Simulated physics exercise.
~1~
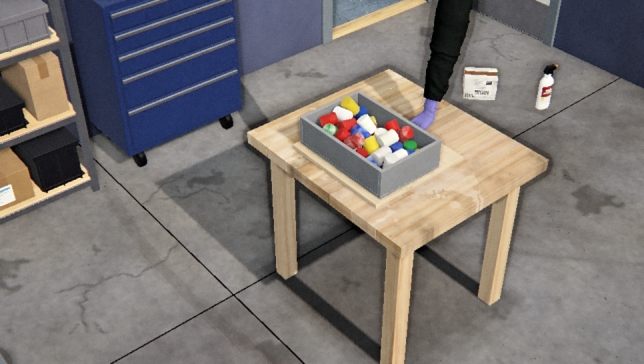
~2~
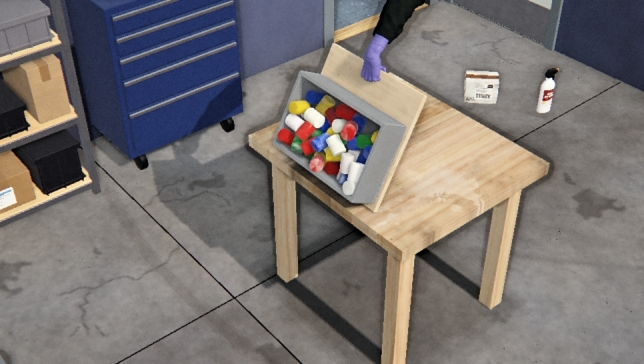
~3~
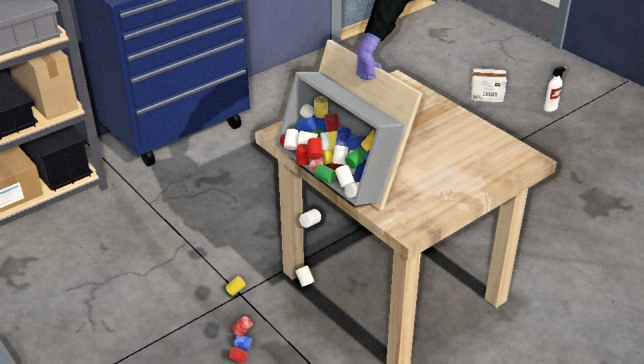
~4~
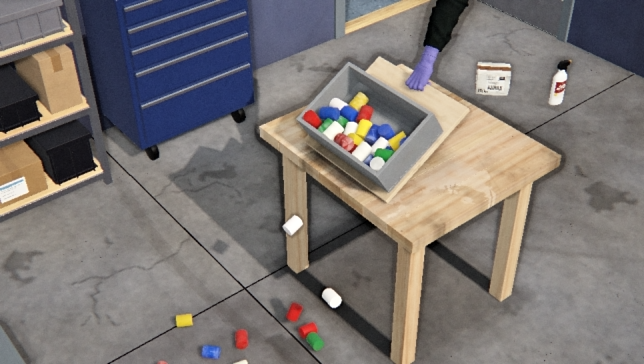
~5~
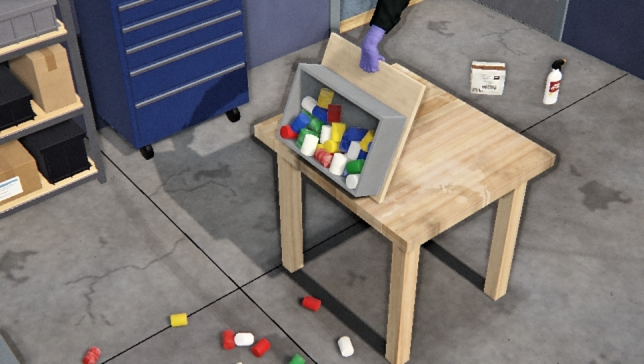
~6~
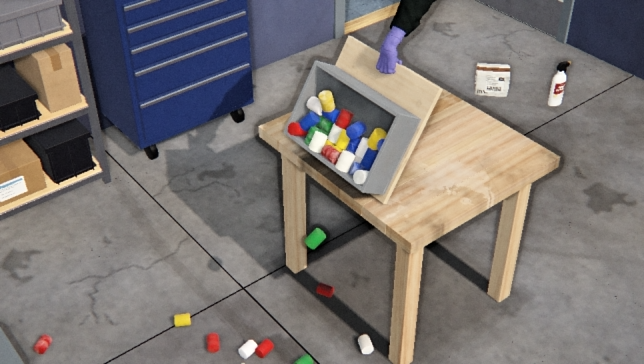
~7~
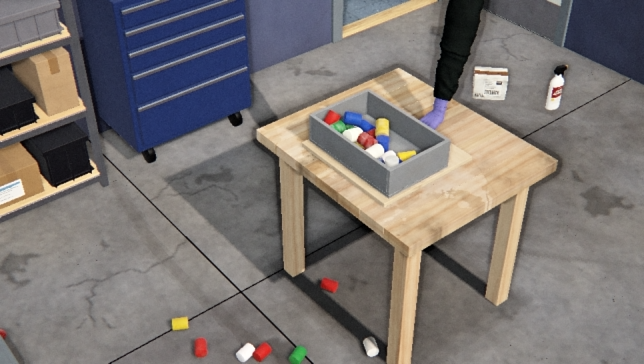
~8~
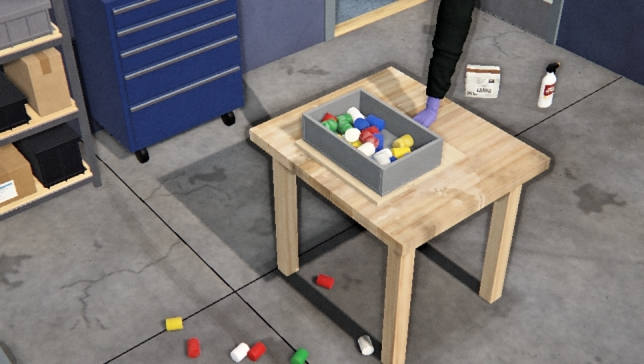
A gloved hand tipped a grey bin of colourful little jars steeply to the left on its board, spilling several onto the floor, then eased it partway down, raised it again as more fell, and laid it flat, still holding many jars.
